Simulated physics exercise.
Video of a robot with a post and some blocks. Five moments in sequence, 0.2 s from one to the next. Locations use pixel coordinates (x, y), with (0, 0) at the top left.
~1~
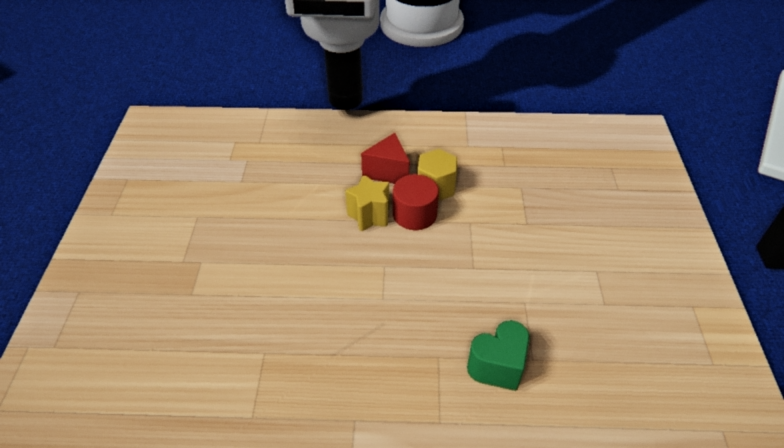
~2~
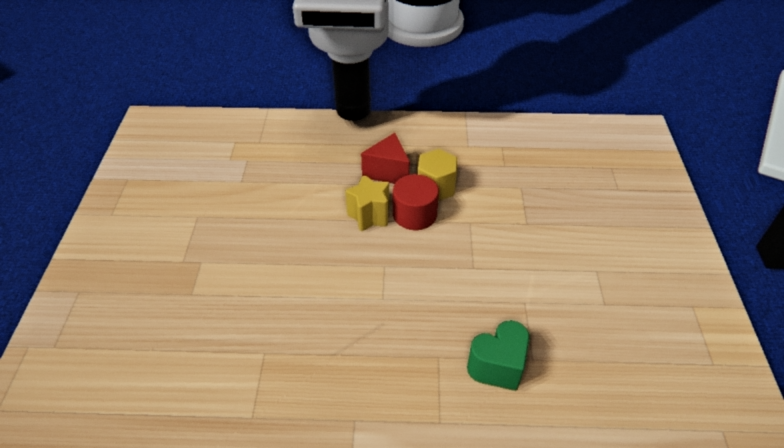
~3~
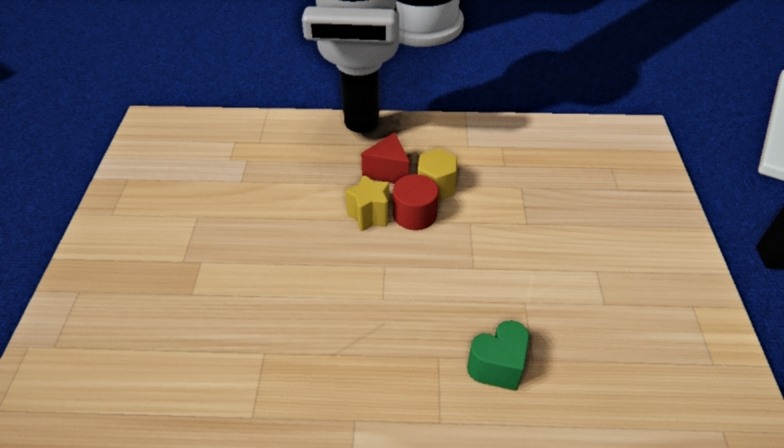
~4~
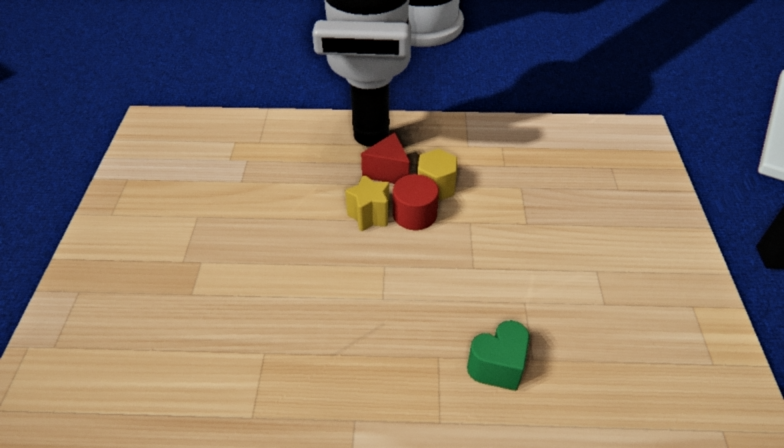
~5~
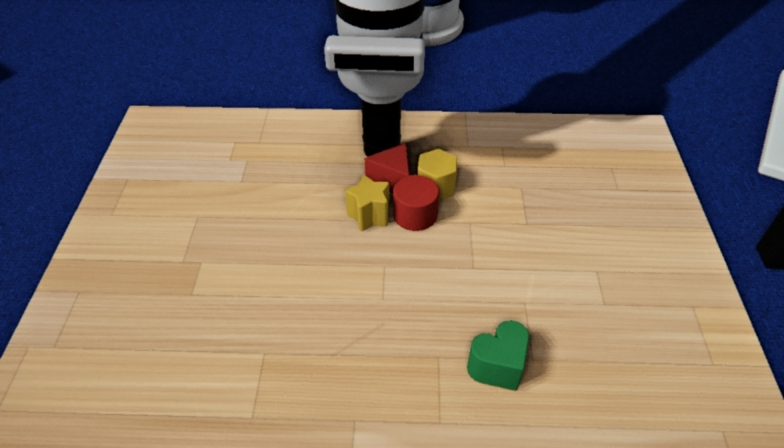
A pale wooden tabletop against a deep blue background is seen from above its near edge by a camera that stays still. A red triangular block, a yellow hexagonal block, a yellow star and a red cylinder cluster near the far side, with a green heart alone nearer, right of centre. A robot's black post moves forward and slightly right from the far edge, then nudges the triangular block slightly.
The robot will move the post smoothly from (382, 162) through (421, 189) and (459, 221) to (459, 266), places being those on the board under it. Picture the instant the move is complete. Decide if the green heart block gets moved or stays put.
The green heart block does not move.
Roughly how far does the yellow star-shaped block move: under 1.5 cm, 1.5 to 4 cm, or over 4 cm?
The yellow star-shaped block moves under 1.5 cm.
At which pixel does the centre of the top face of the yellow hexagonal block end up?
If I read the scene right, the answer is (493, 179).
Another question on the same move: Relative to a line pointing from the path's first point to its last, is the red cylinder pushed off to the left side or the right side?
Pushed right.
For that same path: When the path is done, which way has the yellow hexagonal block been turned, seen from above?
That block twists counter-clockwise.
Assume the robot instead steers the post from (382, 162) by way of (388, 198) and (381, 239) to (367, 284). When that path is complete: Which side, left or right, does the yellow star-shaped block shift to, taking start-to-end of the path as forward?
Out to the right.
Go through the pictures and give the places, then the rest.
In the first frame, lower end of the post at (346, 101), tops of blocks, yellow star-shaped block at (369, 190), red triangular piece at (388, 148), red cylinder at (416, 189), yellow hexagonal block at (438, 162), green heart block at (504, 344).
In the second frame, post at (354, 111), blocks as before.
In the third frame, post at (362, 123), blocks as before.
In the fourth frame, post at (371, 136), blocks as before.
In the fifth frame, post at (382, 151), yellow star-shaped block at (369, 190), red triangular piece at (393, 158), red cylinder at (416, 190), yellow hexagonal block at (438, 162), green heart block at (504, 344).
The first path, step by step. One third of the way, post at (421, 178); red triangular piece at (433, 188); red cylinder at (440, 223); yellow hexagonal block at (468, 172), turned 25° anticlockwise.
Two thirds of the way, post at (460, 210); red triangular piece at (470, 223), turned 20° clockwise; red cylinder at (441, 243); yellow hexagonal block at (493, 179), turned 90° anticlockwise.
At the end, post at (461, 255); yellow star-shaped block not moved; red triangular piece at (475, 273), turned 30° clockwise; red cylinder at (424, 270); yellow hexagonal block at (493, 179), turned 90° anticlockwise; green heart block not moved.
